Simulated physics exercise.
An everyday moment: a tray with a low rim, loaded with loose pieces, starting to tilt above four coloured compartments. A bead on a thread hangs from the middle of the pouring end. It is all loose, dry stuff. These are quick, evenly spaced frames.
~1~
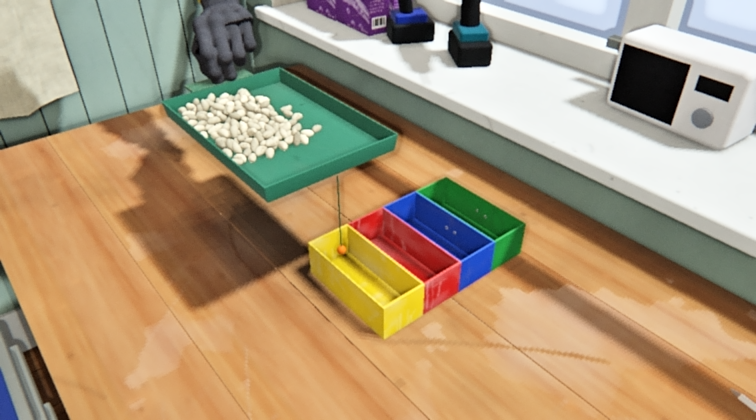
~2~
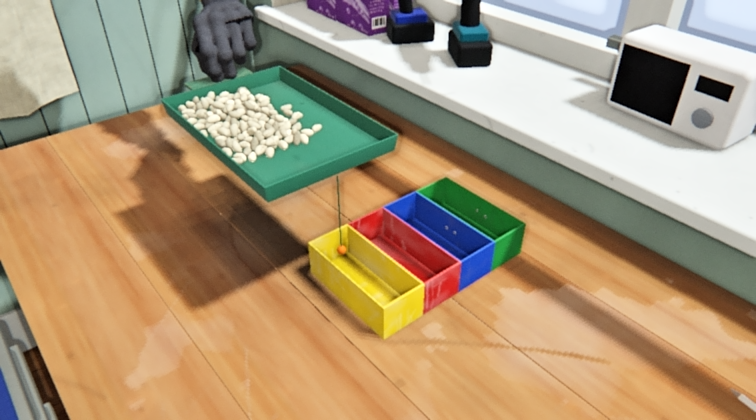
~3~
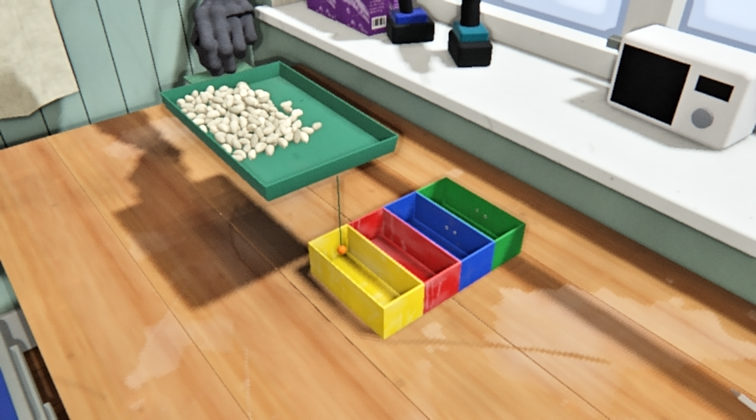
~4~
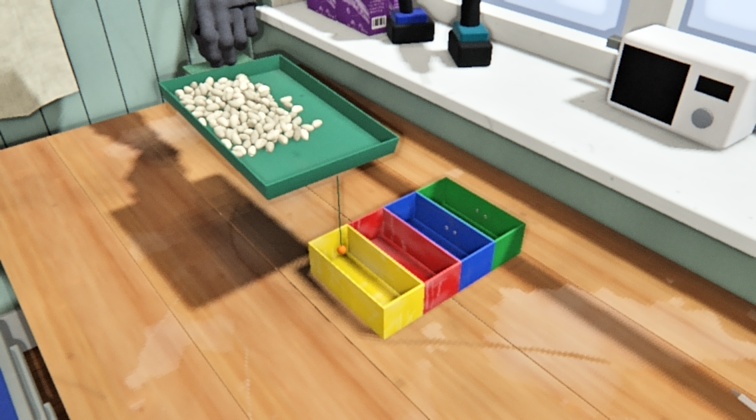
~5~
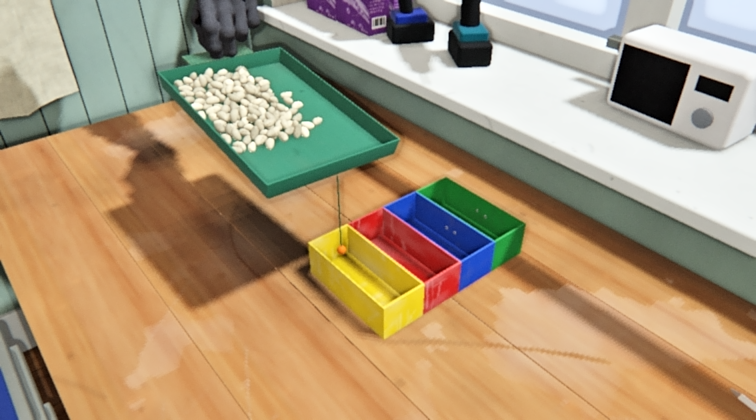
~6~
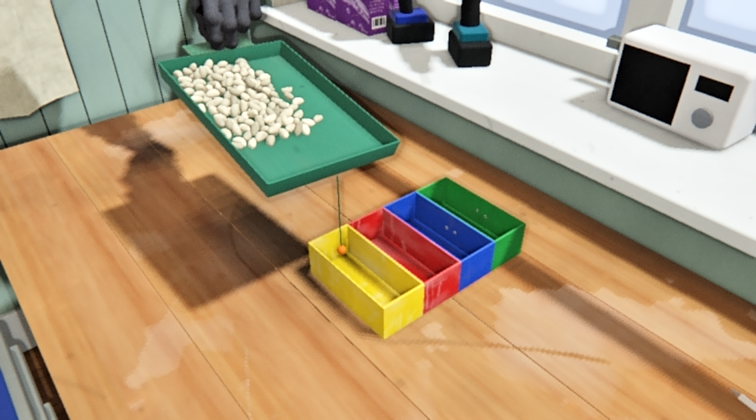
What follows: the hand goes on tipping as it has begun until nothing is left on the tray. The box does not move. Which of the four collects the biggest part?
The red one ends fullest.
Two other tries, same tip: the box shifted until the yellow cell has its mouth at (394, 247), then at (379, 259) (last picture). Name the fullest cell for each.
At the first place the cell in yellow, at the second the red cell.
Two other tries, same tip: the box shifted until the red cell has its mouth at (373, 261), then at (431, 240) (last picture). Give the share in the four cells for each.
First some 100, then 90 per cent.
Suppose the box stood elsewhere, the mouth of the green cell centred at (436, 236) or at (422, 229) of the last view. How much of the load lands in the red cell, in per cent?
First some 10, then 10 per cent.
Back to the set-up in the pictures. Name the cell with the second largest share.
Next in line is the yellow cell.
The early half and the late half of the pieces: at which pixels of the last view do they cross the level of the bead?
Around (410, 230) and then (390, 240).
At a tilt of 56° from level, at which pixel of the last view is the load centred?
Near (345, 123).
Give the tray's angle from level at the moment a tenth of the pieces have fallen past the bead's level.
Roughly 100°.
Shortly afterwards, tray tipped steeply; all but a few on the tray; only a few in the blue cell; only a few falling or outside the box.
Next, tray tipped right over; all but a few on the tray; a little in the red cell; only a few in the blue cell; only a few in the green cell; only a few falling or outside the box.
Some moments later, tray tipped past a quarter turn; near two thirds in the red cell; near a quarter in the yellow cell; a little in the blue cell; only a few in the green cell; only a few falling or outside the box.
In the end, tray tipped past a quarter turn; near two thirds in the red cell; near a quarter in the yellow cell; a little in the blue cell; only a few in the green cell; only a few outside the box.
